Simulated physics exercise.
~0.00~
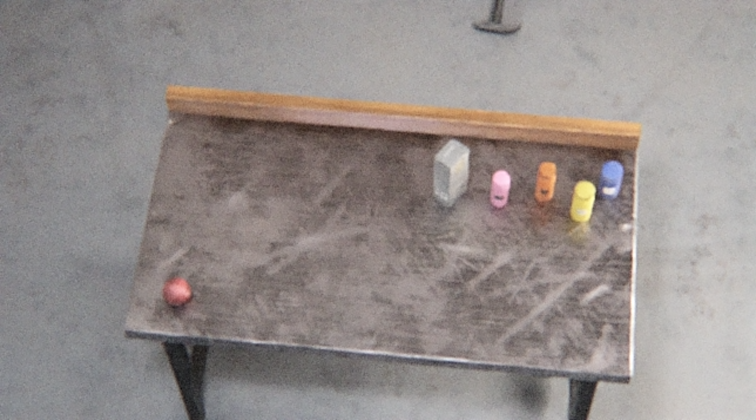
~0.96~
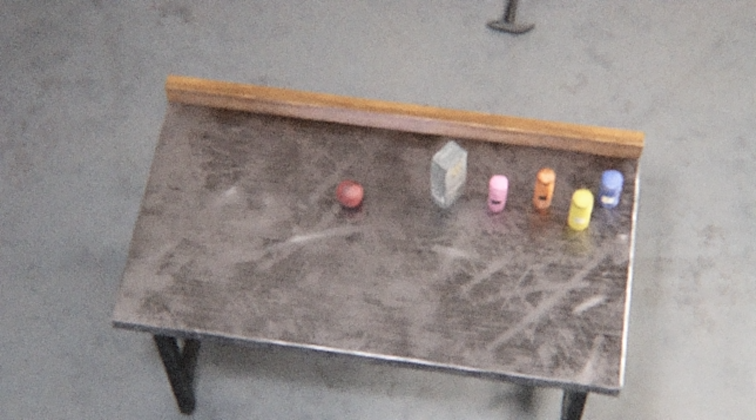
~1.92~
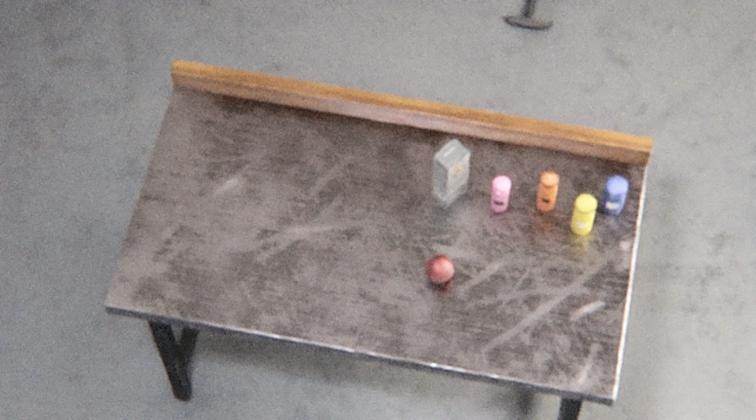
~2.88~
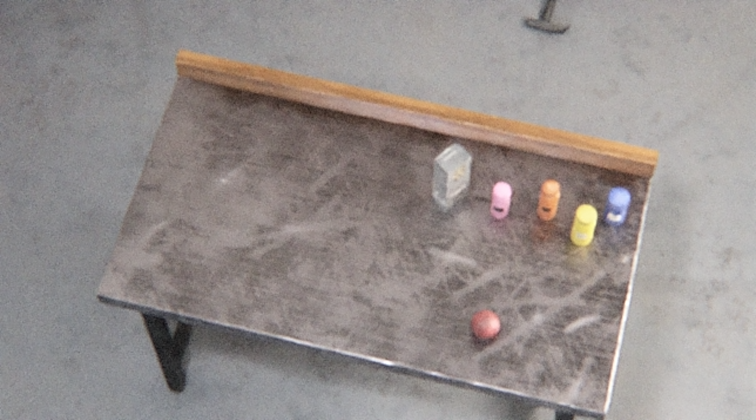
A red ball rolled up and right across a worn, dark table toward the grey carton, then turned down and right, ending near the front edge, while the carton and the pink, orange, yellow and blue shakers all stayed standing.
